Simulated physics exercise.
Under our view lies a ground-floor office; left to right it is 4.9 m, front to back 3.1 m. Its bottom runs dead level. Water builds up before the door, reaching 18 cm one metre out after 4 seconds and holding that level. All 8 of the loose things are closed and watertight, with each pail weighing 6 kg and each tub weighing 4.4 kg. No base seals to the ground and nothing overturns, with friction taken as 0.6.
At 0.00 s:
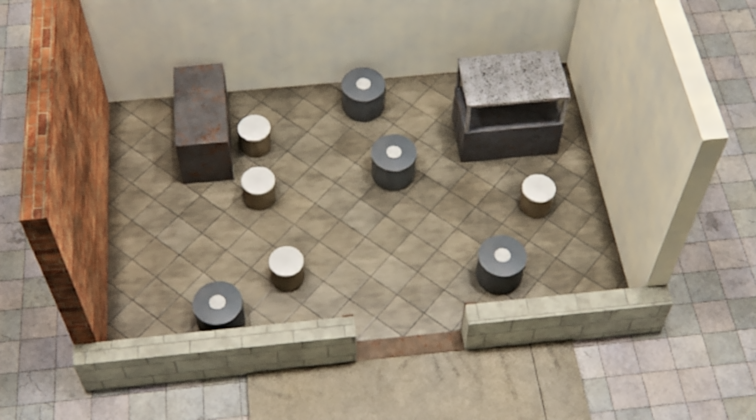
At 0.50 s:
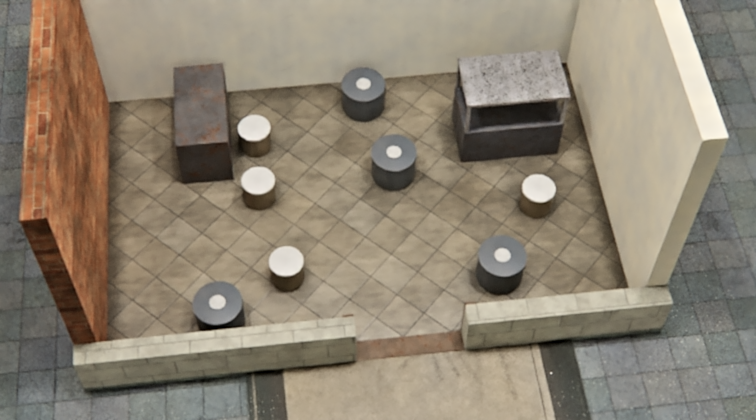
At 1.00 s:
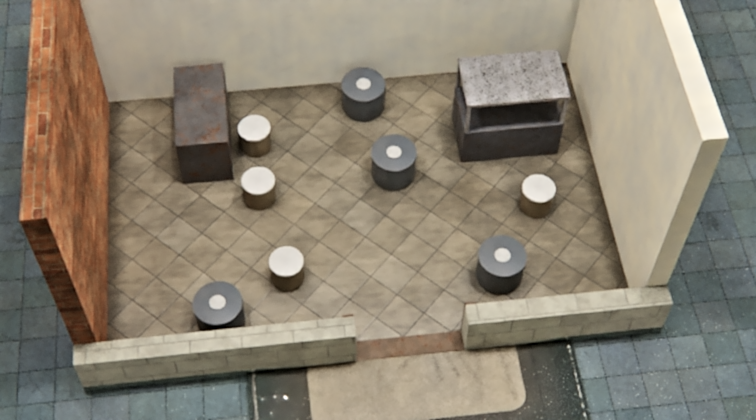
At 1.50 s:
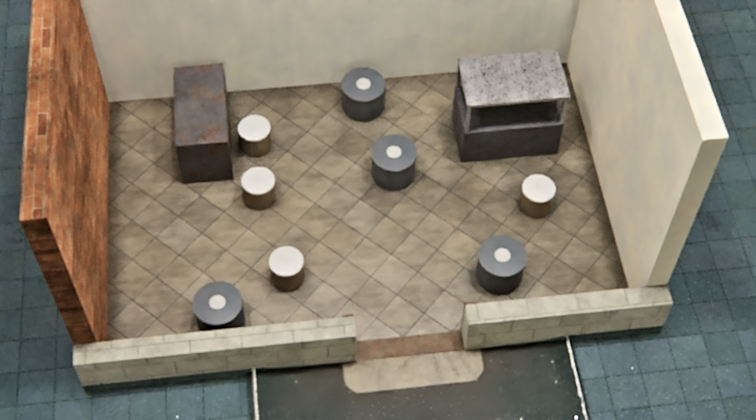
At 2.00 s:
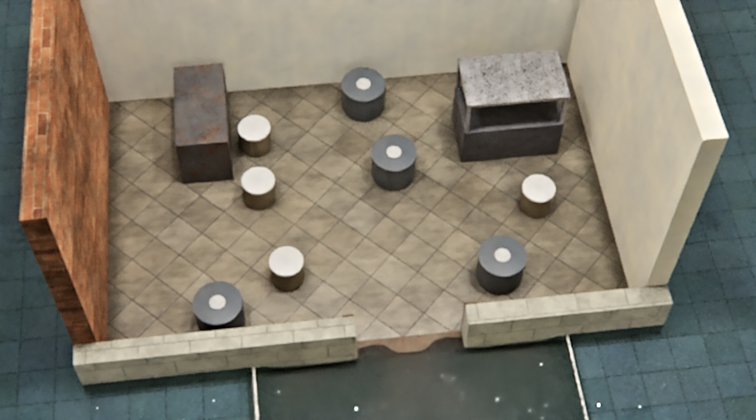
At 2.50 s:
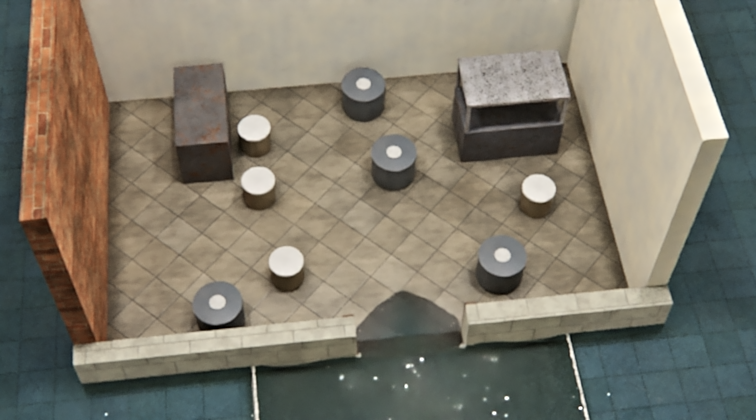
Ground-floor office seen from above, dark water spreading over the paving outside and edging through the doorway while the furnishings stay still.
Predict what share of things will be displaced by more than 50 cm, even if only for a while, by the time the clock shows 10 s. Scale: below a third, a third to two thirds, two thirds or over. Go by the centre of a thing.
On that scale, below a third.
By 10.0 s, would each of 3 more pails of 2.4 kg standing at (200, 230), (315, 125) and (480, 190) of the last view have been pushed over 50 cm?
In turn: Within the mark, beyond the mark, beyond the mark.
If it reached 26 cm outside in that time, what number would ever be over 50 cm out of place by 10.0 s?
In that case the number is 3.
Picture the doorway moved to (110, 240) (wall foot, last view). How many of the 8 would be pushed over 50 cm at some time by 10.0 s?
That would give 5.
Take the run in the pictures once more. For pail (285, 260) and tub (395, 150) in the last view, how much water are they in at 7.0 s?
2 and 8 cm.
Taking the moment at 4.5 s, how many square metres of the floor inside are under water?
Roughly 5.0 m2.
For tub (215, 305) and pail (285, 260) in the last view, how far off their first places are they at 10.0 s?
They've ended up 0 cm and 0 cm away, in that order.
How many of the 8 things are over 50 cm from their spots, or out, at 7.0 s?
By my reckoning, 1.
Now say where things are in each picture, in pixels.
A pail at (539, 188) rests on the ground; a tub at (363, 84), on the bottom; 0.0 m2 under water; 0 of 8 have shifted, in the first frame.
A pail at (539, 188) rests on the ground; a tub at (363, 84), on the bottom; water covers 0.0 m2; 0 of 8 have shifted, in the second frame.
A pail at (539, 188) rests on the ground; a tub at (363, 84), on the bottom; 0.0 m2 under water; 0 of 8 have shifted, in the third frame.
A pail at (539, 188), on the bottom; a tub at (363, 84), on the bottom; 0.0 m2 under water; 0 of 8 have shifted, in the fourth frame.
A pail at (539, 188) rests on the ground; a tub at (363, 84), on the bottom; water covers 0.0 m2; 0 of 8 have shifted, in the fifth frame.
A pail at (539, 188) rests on the ground; a tub at (363, 84), on the bottom; water covers 0.3 m2; 0 of 8 have shifted, in the sixth frame.
After 3.5 s 0 of 8 are over 50 cm from their spots; 0 afloat.
After 4.5 s 0 of 8 are over 50 cm from their spots; 0 afloat.
After 7.0 s 1 of 8 are over 50 cm from their spots; 2 afloat.
After 10.0 s 1 of 8 are over 50 cm from their spots, and 1 have been at some point; 3 afloat.
